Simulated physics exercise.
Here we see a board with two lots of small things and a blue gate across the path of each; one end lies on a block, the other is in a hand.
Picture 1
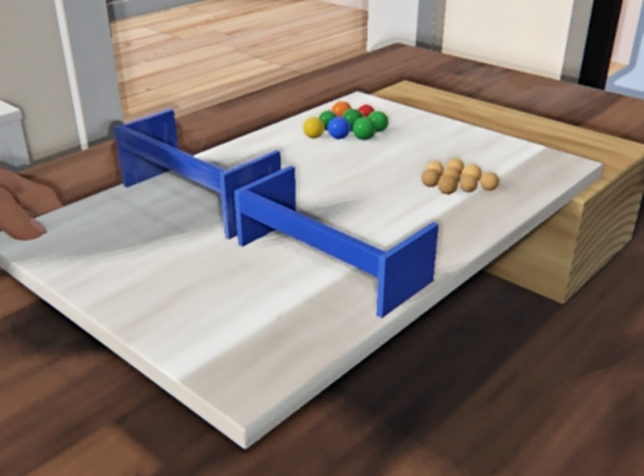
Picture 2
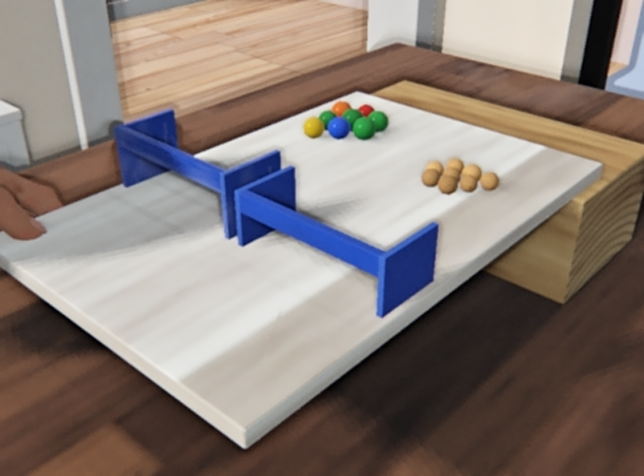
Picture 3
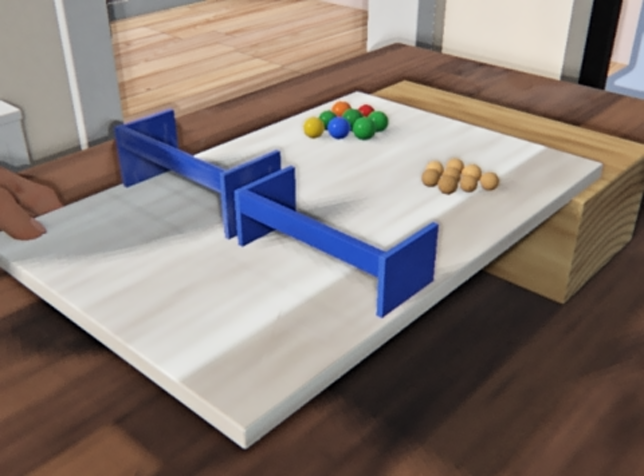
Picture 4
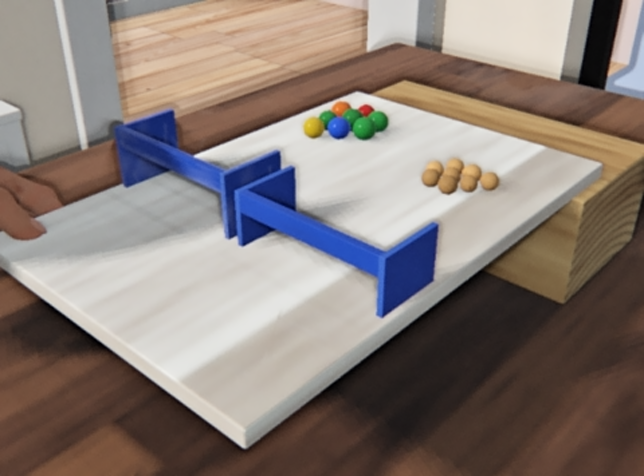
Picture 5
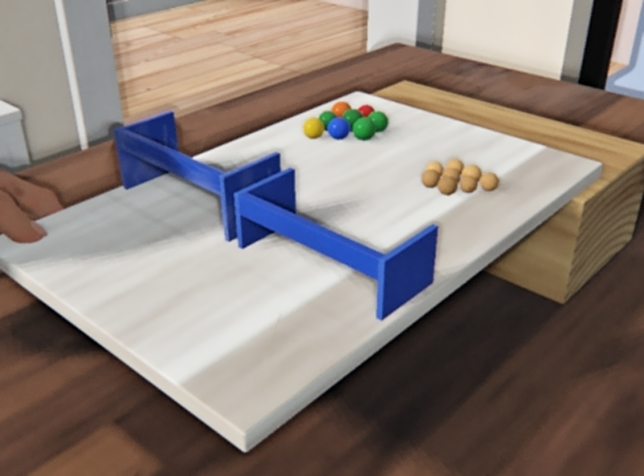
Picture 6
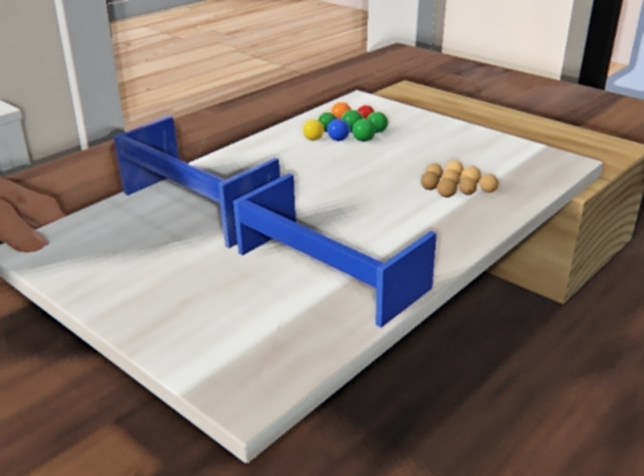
On a wooden table, a hand slightly lowering one end of a pale board with blue gates, coloured marbles and wooden beads staying still.
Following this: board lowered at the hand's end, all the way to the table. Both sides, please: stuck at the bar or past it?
Nearer lot: Past it. Farther lot: Past it.
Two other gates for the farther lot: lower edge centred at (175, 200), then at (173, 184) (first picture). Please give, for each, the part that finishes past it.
Gate one: 0 per cent; gate two: 60 per cent.
Then, 0.23 s past the last view, board sloping at 7°; nearer lot where it was; farther lot where it was.
Then, 0.51 s past the last view, board sloping at 14°; nearer lot on its way down; farther lot on its way down.
Then, 0.82 s past the last view, board resting at 16°; nearer lot all past its gate; farther lot all past its gate.
Finally, board resting at 16°; nearer lot all past its gate; farther lot all past its gate.
